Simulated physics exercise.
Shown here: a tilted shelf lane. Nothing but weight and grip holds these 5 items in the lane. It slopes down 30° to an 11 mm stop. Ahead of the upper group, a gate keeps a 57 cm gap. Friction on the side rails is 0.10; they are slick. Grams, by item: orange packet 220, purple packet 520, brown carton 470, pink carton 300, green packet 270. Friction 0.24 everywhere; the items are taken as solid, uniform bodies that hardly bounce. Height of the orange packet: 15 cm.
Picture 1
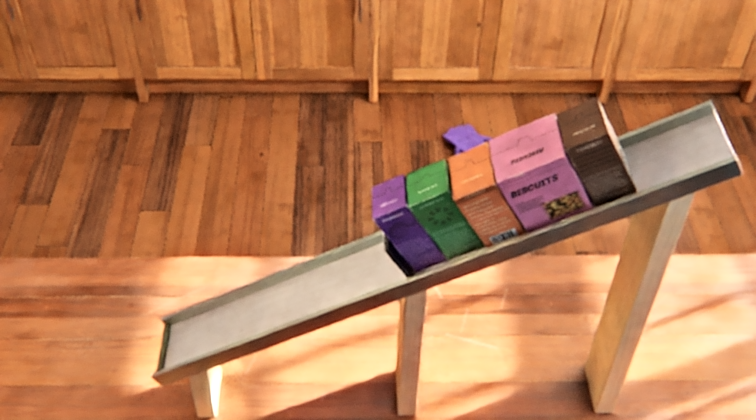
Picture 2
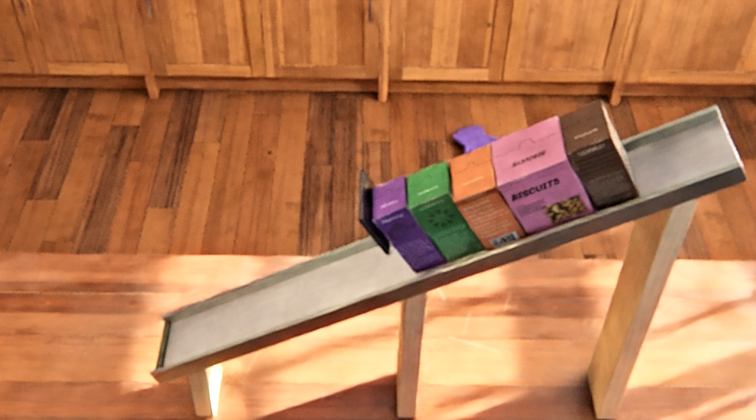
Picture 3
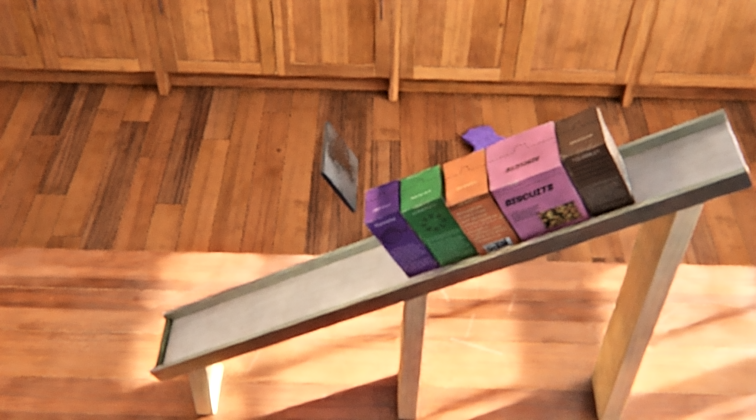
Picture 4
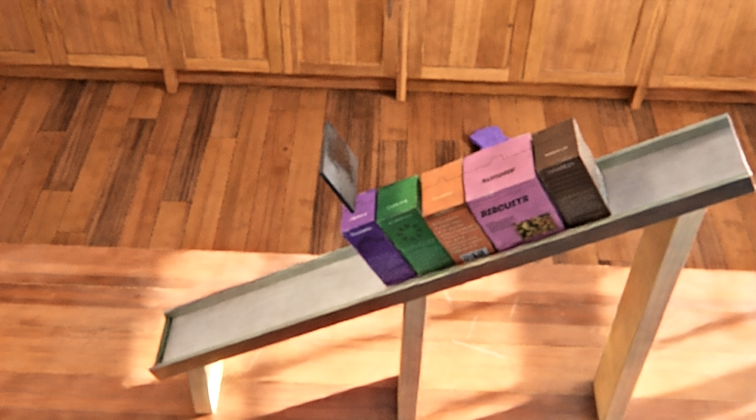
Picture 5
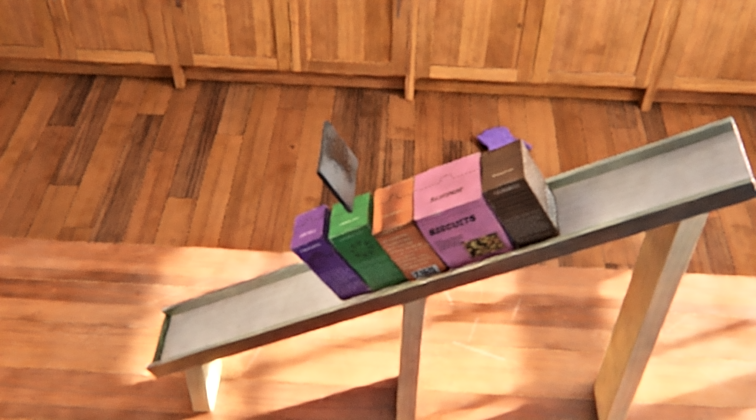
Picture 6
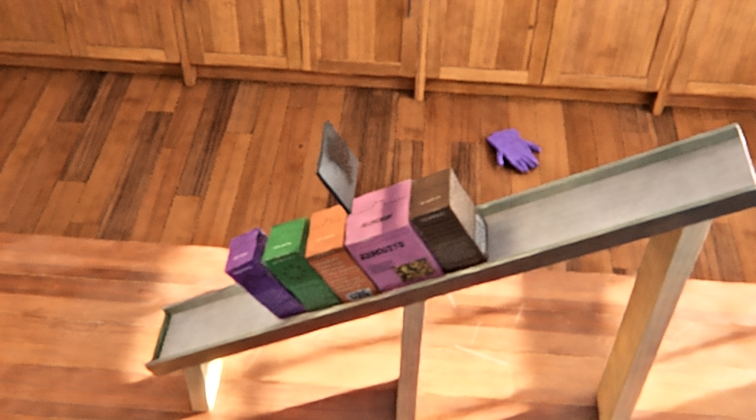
We see five upright packages, purple, green, orange, pink and brown, on a tilted metal lane; a dark plate lifts away from in front of them, and the row slides down leftward together, revealing a purple glove behind.
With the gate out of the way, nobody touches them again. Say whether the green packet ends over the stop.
It will be out.
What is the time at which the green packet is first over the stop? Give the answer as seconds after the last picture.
At around 0.4 seconds on the pictures' clock.
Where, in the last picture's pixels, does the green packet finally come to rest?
It stops at about (64, 369).
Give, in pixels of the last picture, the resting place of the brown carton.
My guess is roughly (233, 281).
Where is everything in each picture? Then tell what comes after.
The first picture shows gate shut; green packet (446, 210); orange packet (488, 197).
The second picture shows leader 57 cm from the stop; brown carton (599, 157); pink carton (544, 179).
The third picture shows leader 55 cm from the stop; orange packet (483, 204); purple packet (403, 229).
The fourth picture shows leader 51 cm from the stop; purple packet (381, 238); brown carton (571, 175).
The fifth picture shows leader 42 cm from the stop; purple packet (333, 253); orange packet (413, 232).
The sixth picture shows leader 28 cm from the stop; green packet (308, 265); brown carton (449, 222).
Then, 0.20 s later than the last frame, green packet near (174, 306); purple packet rocked 20° off its seat.
Then, 0.40 s later than the last frame, purple packet and green packet now over the stop; orange packet rocked 17° off its seat; pink carton rocked 15° off its seat.
When it is over, over the stop, purple packet and green packet; the other 3 in the lane. In the last view, green packet near (64, 369).
